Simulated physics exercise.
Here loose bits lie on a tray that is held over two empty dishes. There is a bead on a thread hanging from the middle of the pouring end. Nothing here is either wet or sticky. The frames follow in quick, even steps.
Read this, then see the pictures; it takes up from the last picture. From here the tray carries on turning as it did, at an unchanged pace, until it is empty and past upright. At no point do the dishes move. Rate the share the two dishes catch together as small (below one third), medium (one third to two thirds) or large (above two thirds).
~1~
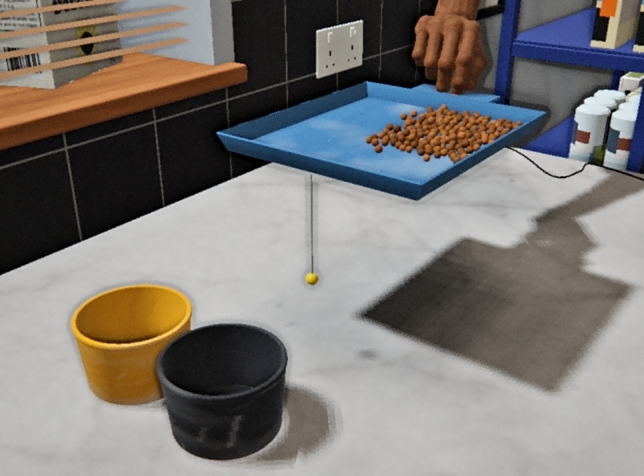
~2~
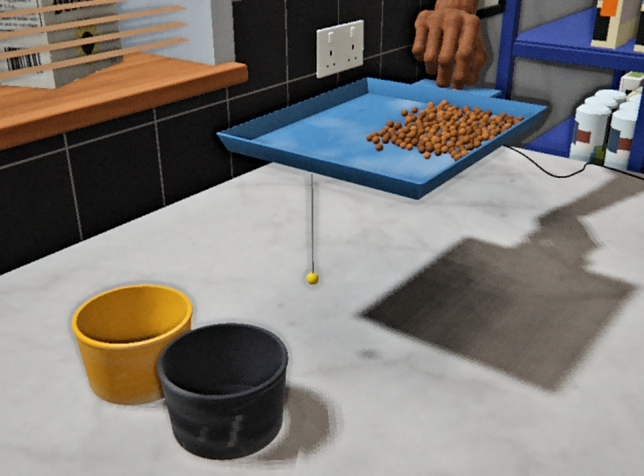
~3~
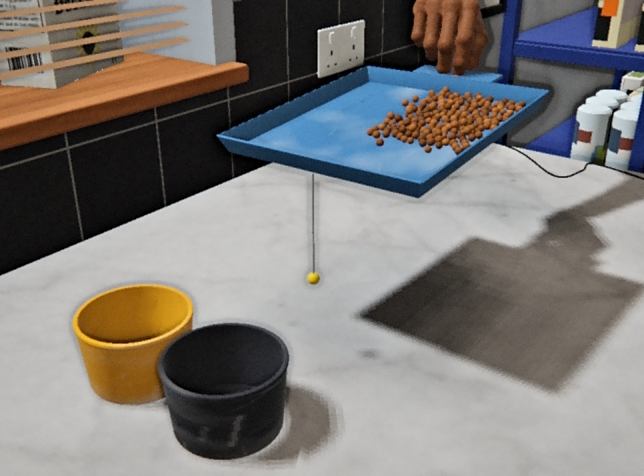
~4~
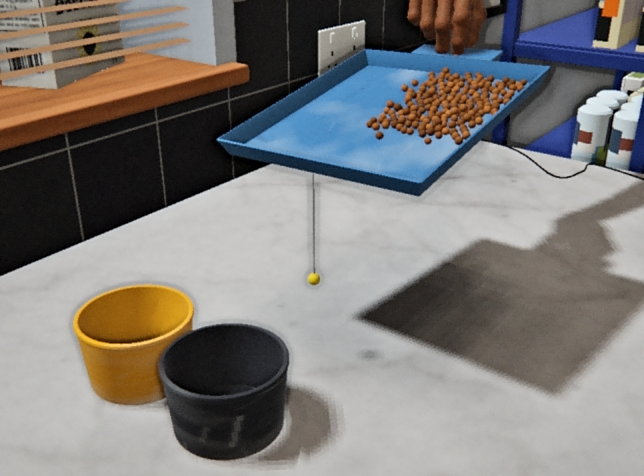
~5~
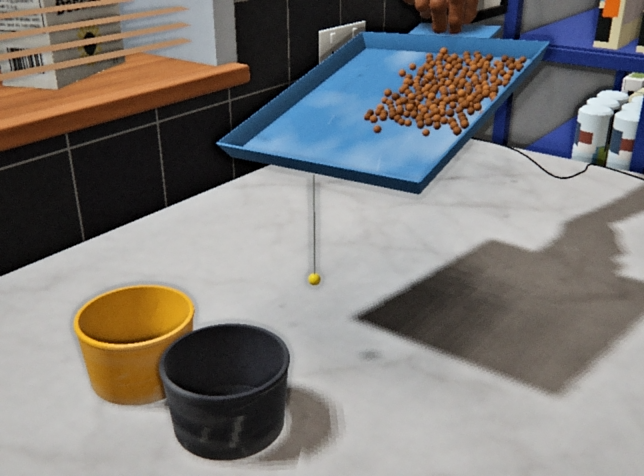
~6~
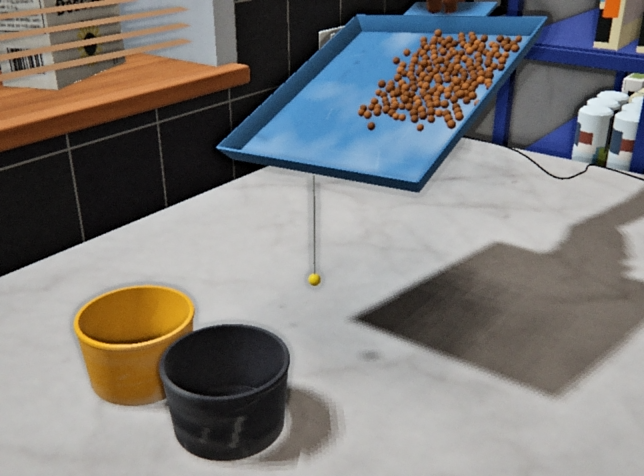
Small.
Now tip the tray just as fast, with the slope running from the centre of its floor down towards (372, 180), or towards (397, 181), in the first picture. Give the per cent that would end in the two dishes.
I'd put it at some 0 % and then some 0 %.
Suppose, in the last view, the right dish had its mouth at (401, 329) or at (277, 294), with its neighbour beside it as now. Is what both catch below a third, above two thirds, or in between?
On the first try the answer is below one third, and on the second it is the middle third.
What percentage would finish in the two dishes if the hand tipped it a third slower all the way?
Around 0 percent.
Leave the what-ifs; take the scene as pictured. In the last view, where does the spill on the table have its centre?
Those pieces end up centred close to (230, 356).
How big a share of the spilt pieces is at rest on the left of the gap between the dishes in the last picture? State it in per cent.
Roughly 20 %.
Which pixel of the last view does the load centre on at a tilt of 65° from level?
The middle of the pieces lands at roughly (278, 188).
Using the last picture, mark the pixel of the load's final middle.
Somewhere around (226, 359) in the final view.
Soon after the last picture, tray tipped steeply; about half on the tray; a stray few in the right dish; a stray few outside both; about half in the air.
A little later, tray tipped past a quarter turn; a small part in the right dish; a small part in the left dish; most outside both; a small part in the air.
Later still, tray tipped past a quarter turn; a small part in the right dish; a small part in the left dish; most outside both.
At rest, tray tipped past a quarter turn; a small part in the right dish; a small part in the left dish; most outside both.
